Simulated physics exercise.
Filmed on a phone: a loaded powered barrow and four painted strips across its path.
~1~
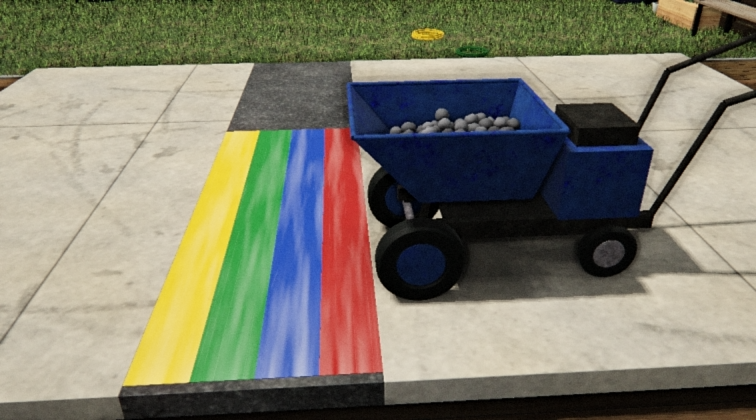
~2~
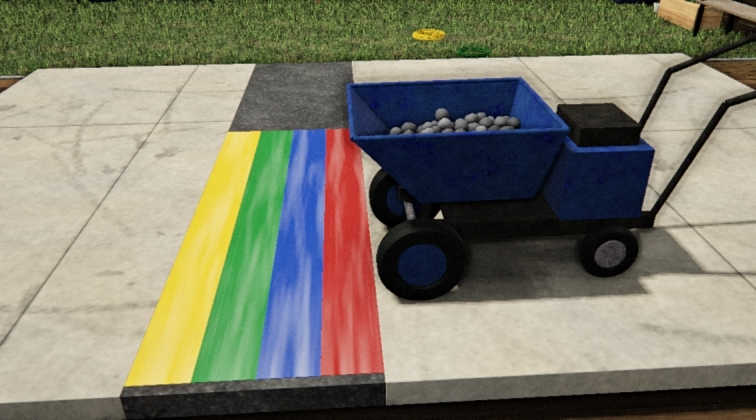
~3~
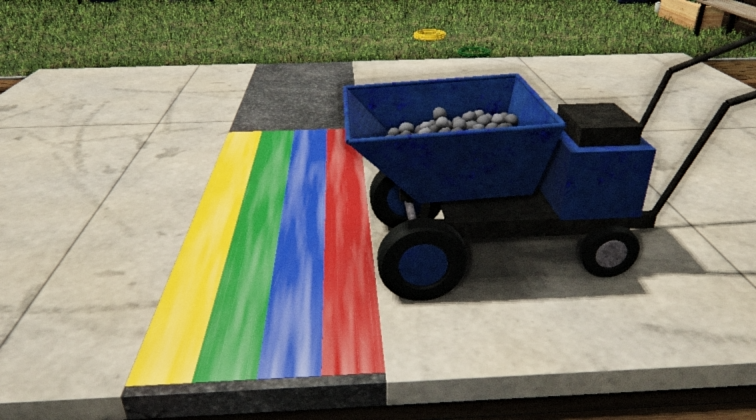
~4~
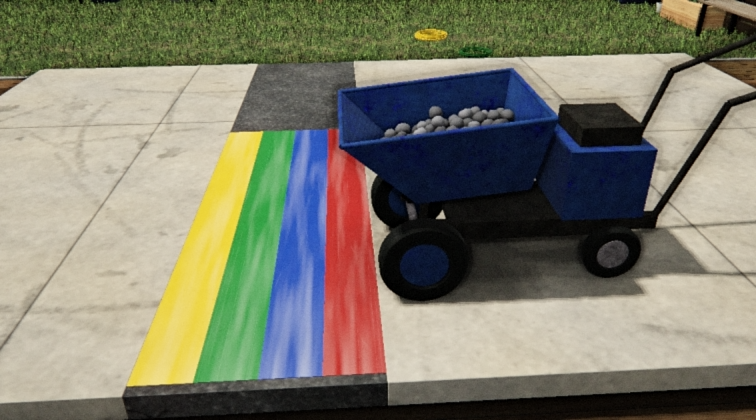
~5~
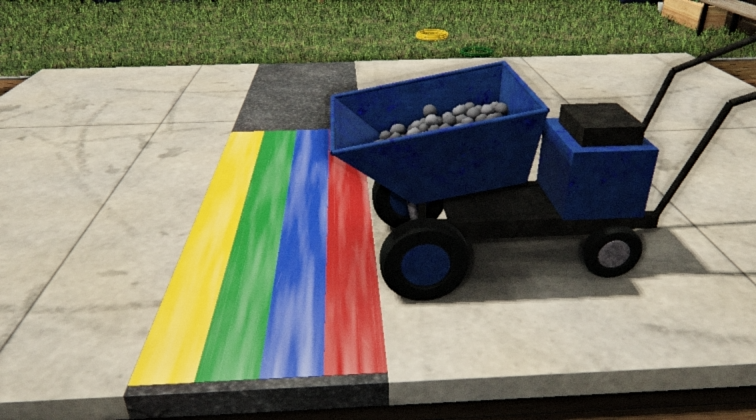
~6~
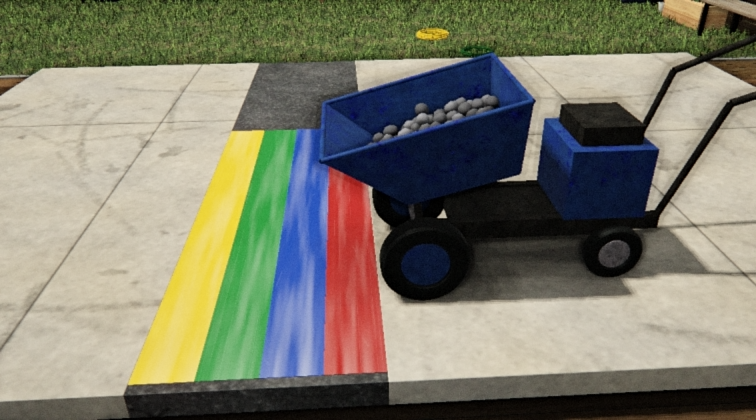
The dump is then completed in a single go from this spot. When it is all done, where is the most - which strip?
On the green strip.
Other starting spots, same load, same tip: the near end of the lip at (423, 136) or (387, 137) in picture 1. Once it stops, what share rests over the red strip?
Near 10 and 0 percent respectively.
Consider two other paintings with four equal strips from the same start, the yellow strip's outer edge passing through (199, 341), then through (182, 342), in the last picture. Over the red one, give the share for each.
About 0 per cent first, then about 0 per cent.
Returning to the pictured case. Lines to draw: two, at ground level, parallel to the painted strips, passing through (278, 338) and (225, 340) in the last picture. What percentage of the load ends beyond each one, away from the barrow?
Respectively 80 and 50 percent.
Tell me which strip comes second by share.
Rank two: The strip in yellow.
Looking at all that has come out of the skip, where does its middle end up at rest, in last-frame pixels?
I'd mark it at roughly (229, 263).
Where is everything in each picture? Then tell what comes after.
The first frame shows lip of the skip near (354, 138), level; top of the load near (473, 138), round cobbles; red strip near (350, 330); blue strip near (291, 332); green strip near (232, 335); yellow strip near (172, 338).
The second frame shows lip of the skip near (353, 140), level; top of the load near (474, 138).
The third frame shows lip of the skip near (349, 142), tipped barely; top of the load near (471, 136).
The fourth frame shows lip of the skip near (342, 147), tipped a little; top of the load near (480, 138).
The fifth frame shows lip of the skip near (333, 153), tipped a little; top of the load near (483, 132).
The sixth frame shows lip of the skip near (322, 161), tipped clearly; top of the load near (474, 127); red strip near (354, 329); blue strip near (295, 332); green strip near (236, 335); yellow strip near (177, 337).
Shortly afterwards, skip tipped steeply; the whole lot in the skip.
Next, skip tipped right over; the bulk in the skip; only a few over the blue strip; near a quarter over the green strip; only a few over the yellow strip.
Some moments later, skip tipped right over; near a quarter in the skip; only a few over the blue strip; near a third over the green strip; near a quarter over the yellow strip; a little off the paint.
In the end, skip tipped right over; near a quarter in the skip; none at all over the red strip; only a few over the blue strip; near a third over the green strip; near a quarter over the yellow strip; a little off the paint.
